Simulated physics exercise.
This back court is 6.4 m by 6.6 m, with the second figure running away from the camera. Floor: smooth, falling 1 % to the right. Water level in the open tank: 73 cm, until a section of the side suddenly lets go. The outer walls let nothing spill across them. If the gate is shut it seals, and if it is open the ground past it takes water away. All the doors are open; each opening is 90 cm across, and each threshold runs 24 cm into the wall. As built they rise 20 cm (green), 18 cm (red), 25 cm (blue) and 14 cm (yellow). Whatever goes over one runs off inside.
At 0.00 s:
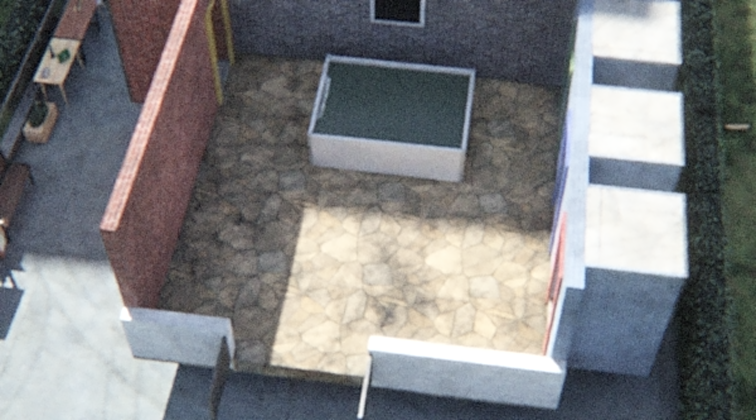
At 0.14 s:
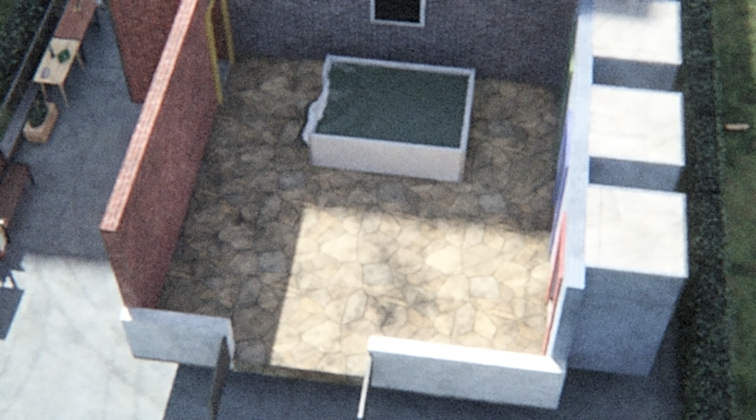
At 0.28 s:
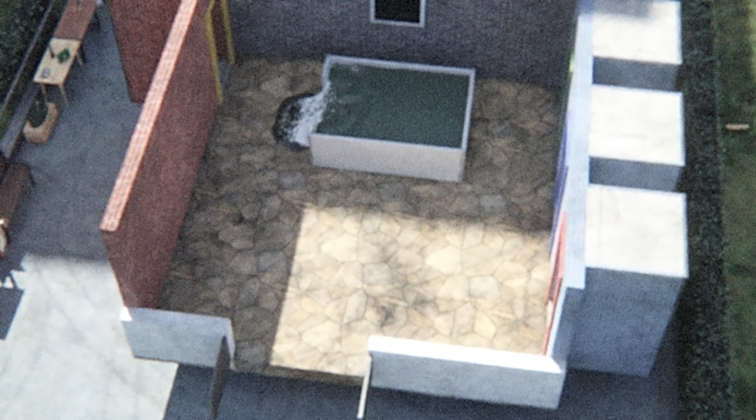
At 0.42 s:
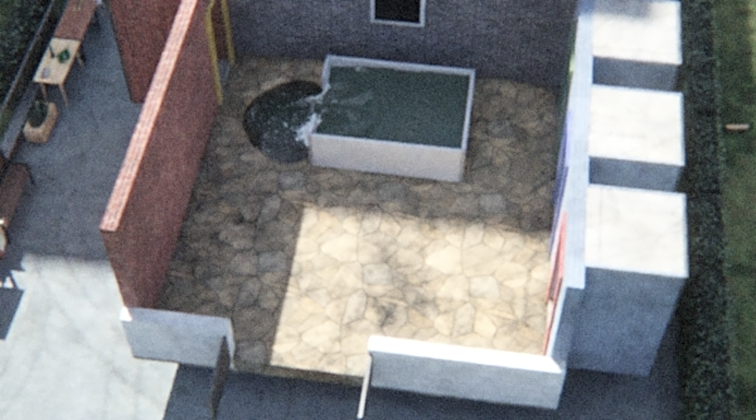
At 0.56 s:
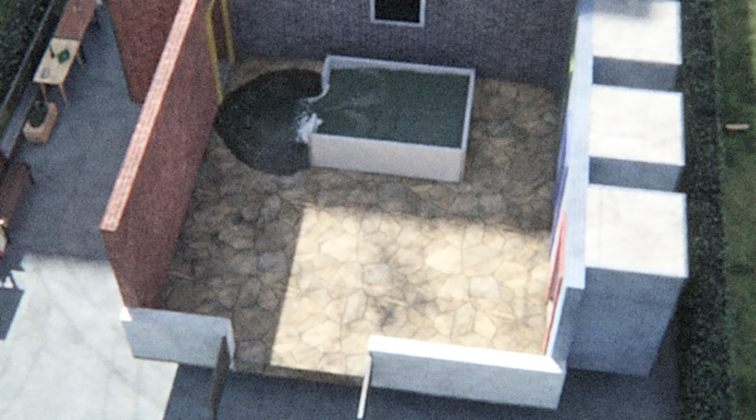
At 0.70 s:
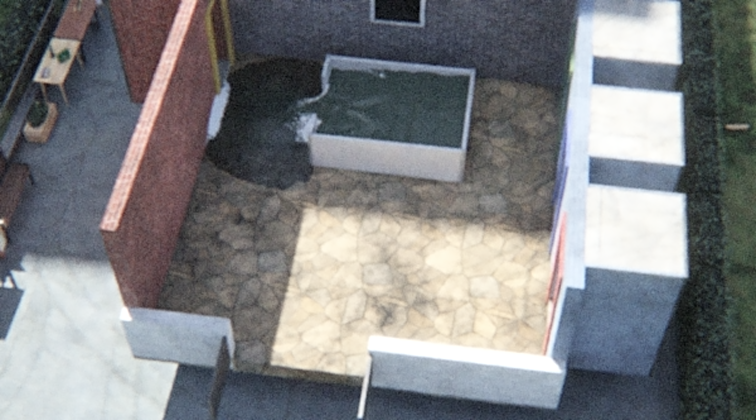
A walled stone courtyard held an open tank of dark water; its left end gave way, and water poured out, spreading in a dark pool across the paving to the brick wall on the left.
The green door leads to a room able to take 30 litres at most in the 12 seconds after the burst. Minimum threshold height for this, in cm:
7 cm, roughly.
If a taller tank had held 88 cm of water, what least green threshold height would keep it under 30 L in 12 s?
8.5 cm.
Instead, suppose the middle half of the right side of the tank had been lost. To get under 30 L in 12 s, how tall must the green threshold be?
Then it needs around 39 cm.
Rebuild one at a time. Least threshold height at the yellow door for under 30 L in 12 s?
Yellow - roughly 30 cm.
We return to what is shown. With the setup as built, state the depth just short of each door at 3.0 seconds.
Green door 0 cm, red door 0 cm, blue door 0 cm, yellow door 30 cm.
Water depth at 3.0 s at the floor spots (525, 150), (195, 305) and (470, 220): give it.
Depths of roughly 0 cm, 5 cm and 0 cm, in that order.
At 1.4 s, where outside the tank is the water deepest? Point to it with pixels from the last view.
Check close to (235, 55).
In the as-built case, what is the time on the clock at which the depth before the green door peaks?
About 5.5 seconds.
After 1.4 s water covers 20 % of the floor, deepest (48 cm) near (235, 55); it has not reached the green door.
After 3.0 s water covers 35 % of the floor, deepest (38 cm) near (235, 55); it has not reached the green door.
After 12.0 s water covers 95 % of the floor, deepest (14 cm) near (557, 90); 9 cm at the green door, 0 litres in over its 20 cm threshold.
At the green door as built, the water arrived by 4.7 s and peaked near 11 cm at 5.6 s.
With a threshold of 6.5 cm, 37 litres would have come in within the 12 s; with 8 cm, 19 litres. So under 30 litres takes about 7 cm.
